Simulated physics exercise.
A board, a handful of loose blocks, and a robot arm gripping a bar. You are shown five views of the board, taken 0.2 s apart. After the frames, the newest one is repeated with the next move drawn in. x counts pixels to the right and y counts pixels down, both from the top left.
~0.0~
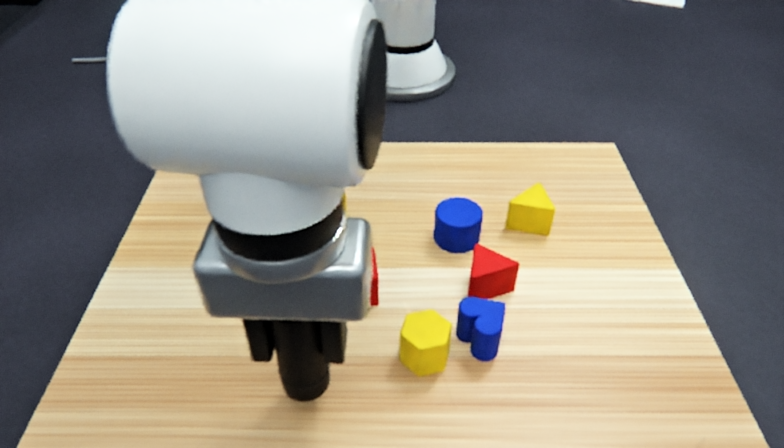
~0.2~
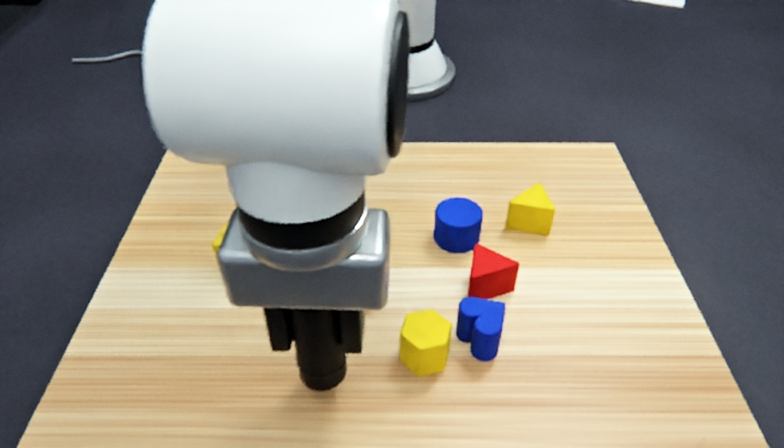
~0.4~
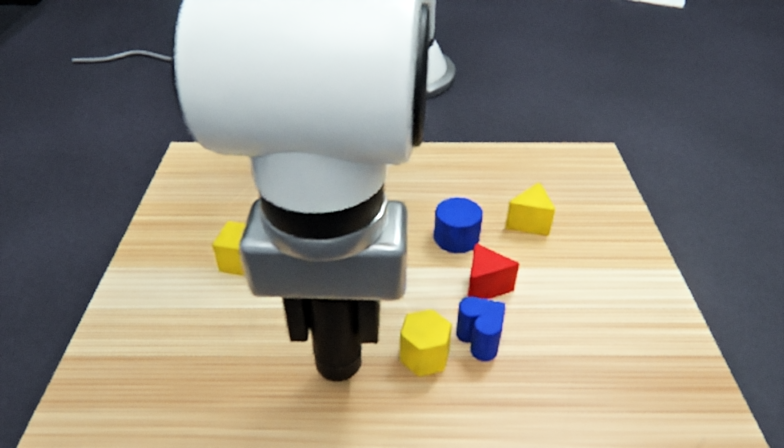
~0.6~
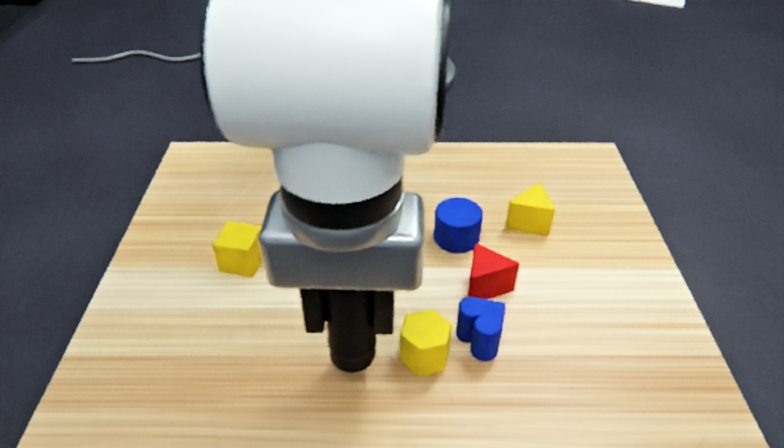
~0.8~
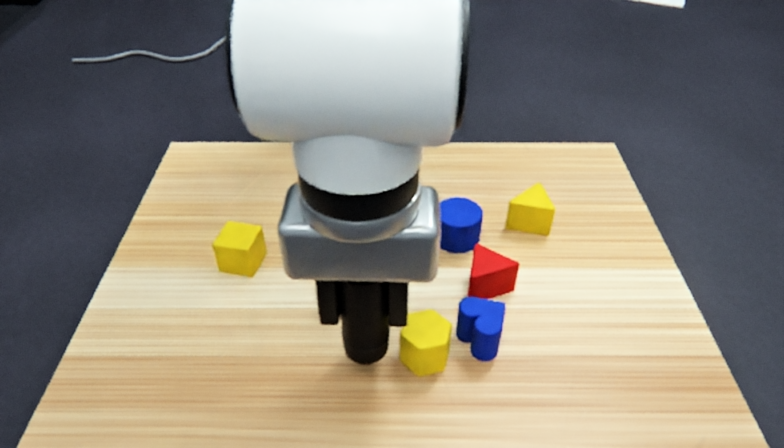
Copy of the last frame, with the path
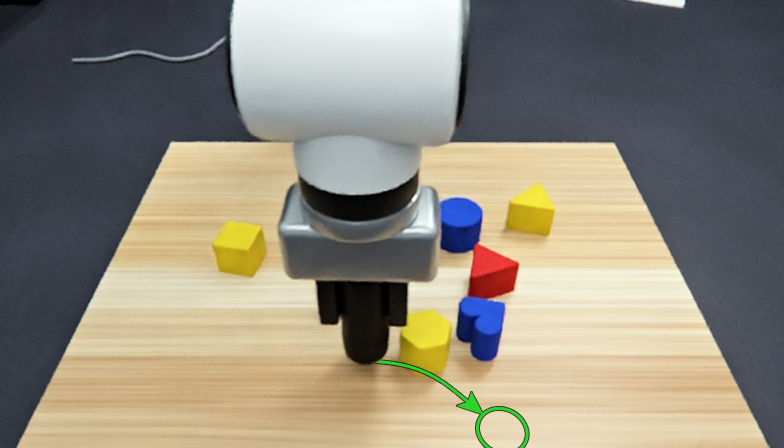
A robot arm gripping a dark bar moves right toward a yellow hexagon block.
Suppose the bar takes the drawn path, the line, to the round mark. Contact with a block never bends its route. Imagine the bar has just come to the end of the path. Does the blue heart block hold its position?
It seems not.
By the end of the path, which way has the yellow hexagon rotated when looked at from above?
It is turned anticlockwise.
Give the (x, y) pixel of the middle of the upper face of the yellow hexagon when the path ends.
Its top face will be centred at roughly (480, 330).
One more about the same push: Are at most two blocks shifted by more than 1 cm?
My answer is yes.
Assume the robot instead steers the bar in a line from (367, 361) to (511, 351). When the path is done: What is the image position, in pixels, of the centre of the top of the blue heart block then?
Most likely (552, 275).
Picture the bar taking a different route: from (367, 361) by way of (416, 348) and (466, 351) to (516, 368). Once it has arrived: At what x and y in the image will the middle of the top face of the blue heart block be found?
The middle of the upper face of the blue heart block will lie at about (561, 295) in the picture.
Path on the board, from (367, 361) through (416, 369) and (460, 395) to (502, 430).
What follows on the original path. One third of the way, bar at (418, 356); yellow hexagon at (461, 325), turned 30° anticlockwise; blue heart block at (494, 307).
Two thirds of the way, bar at (463, 382); yellow hexagon at (480, 330), turned 60° anticlockwise; blue heart block at (501, 302), turned 15° anticlockwise.
At the end, bar at (505, 417); red square piece in place; yellow hexagon at (480, 330), turned 60° anticlockwise; blue heart block at (501, 302), turned 15° anticlockwise.
